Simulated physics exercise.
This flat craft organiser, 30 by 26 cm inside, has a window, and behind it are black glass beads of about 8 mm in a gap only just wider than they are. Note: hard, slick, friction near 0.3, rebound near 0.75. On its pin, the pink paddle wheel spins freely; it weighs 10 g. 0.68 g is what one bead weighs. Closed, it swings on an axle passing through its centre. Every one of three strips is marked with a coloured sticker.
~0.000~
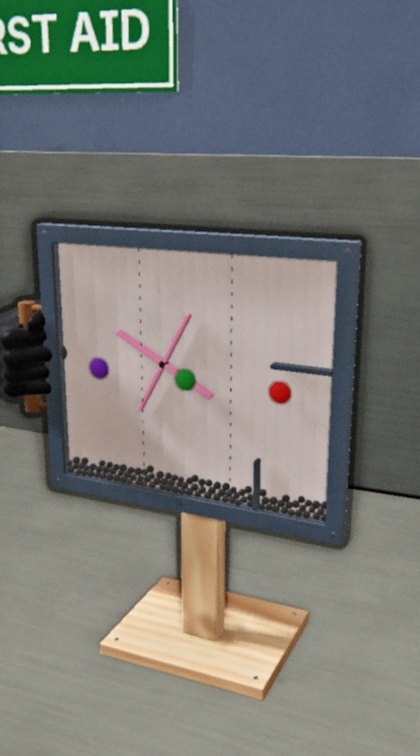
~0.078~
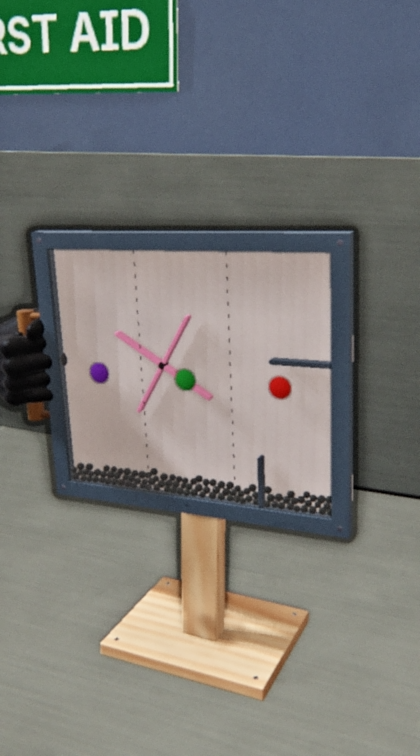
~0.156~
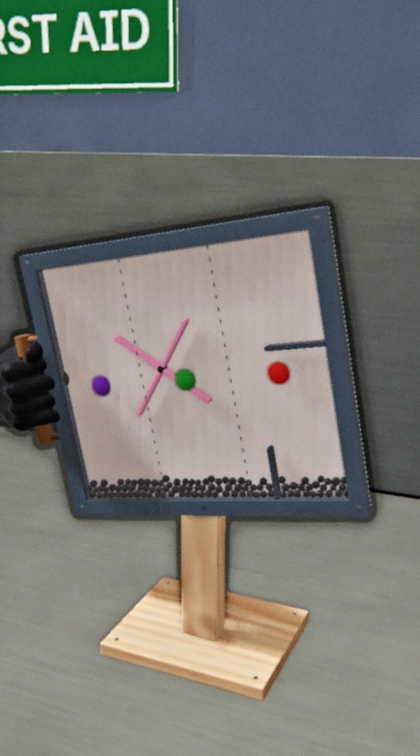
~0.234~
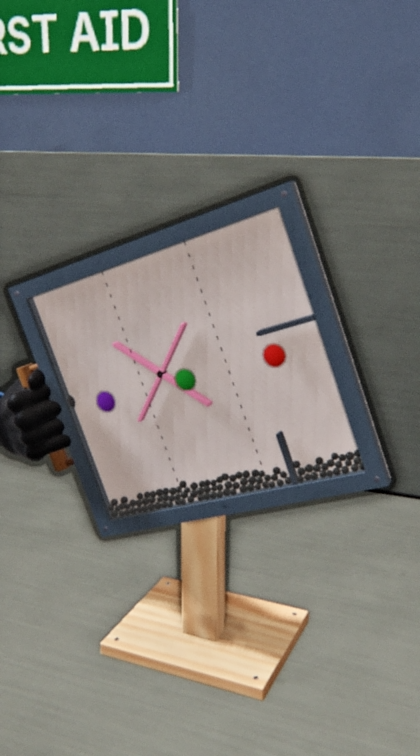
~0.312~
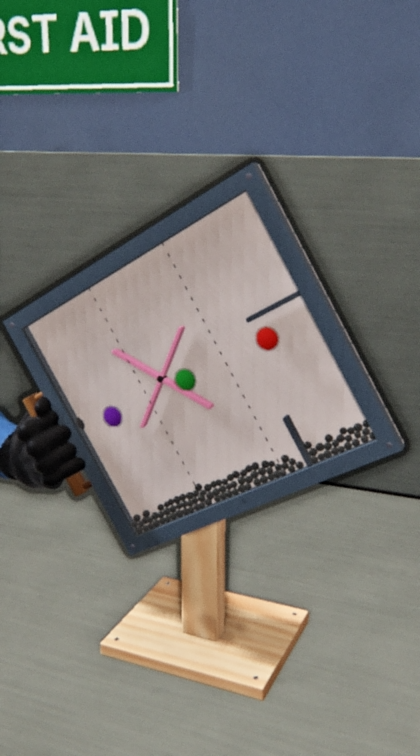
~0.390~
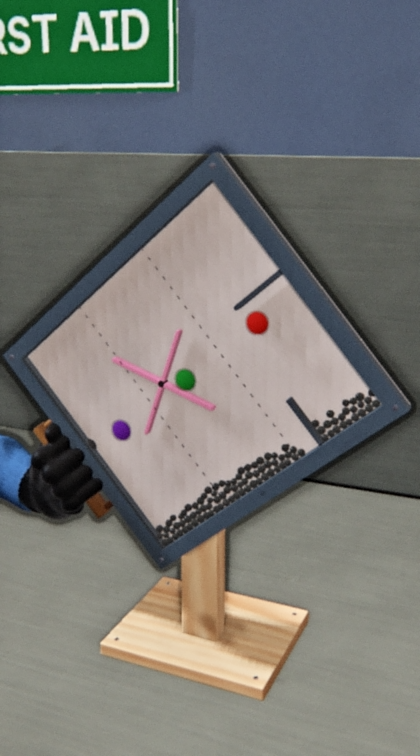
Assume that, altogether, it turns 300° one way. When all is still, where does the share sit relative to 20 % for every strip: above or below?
Red strip: Above it. Purple strip: Below it. Green strip: Below it.
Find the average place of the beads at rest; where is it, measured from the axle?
Offset approx. 13 cm right, 7 cm below.
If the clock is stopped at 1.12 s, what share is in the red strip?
About 20 %.
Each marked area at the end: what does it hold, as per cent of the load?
Red strip 100, purple strip 0, green strip 0.
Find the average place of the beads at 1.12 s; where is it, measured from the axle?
Position estimate: Right 4 cm, below 8 cm.
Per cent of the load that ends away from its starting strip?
70 %.
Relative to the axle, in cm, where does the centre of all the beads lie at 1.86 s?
The middle sits around 6 cm right and 10 cm below.
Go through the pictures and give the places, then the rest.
In the first frame, level; about 100 beads; load centre (188, 486); top bead (150, 469); pink paddle wheel (164, 364); red (280, 393), purple (99, 368), green (185, 380).
In the second frame, turned 3° anticlockwise; load centre (192, 487); top bead (330, 500).
In the third frame, turned 11° anticlockwise; load centre (206, 488); top bead (344, 480); wall ends (270, 449), (268, 348).
In the fourth frame, turned 21° anticlockwise; load centre (223, 487); top bead (358, 453); pink paddle wheel (162, 373).
In the fifth frame, turned 31° anticlockwise; load centre (238, 483); top bead (367, 424).
In the sixth frame, turned 41° anticlockwise; load centre (250, 478); top bead (372, 393); pink paddle wheel (163, 383); red (257, 323), purple (122, 430), green (185, 380).
After 1.12 s, it stands 134° anticlockwise; the beads' middle is 4 cm right of and 8 cm below the centre; red 20 %, purple 75 %, green 5 %.
After 1.86 s, it has come round 229° anticlockwise; the beads' middle is 6 cm right of and 10 cm below the centre; red 45 %, purple 15 %, green 35 %.
After 2.48 s, it has come round 300° anticlockwise; the beads' middle is 13 cm right of and 6 cm below the centre; red 100 %.
At rest by 5.2 s, it has come round 300° anticlockwise; red 100 %, purple 0 %, green 0 %.
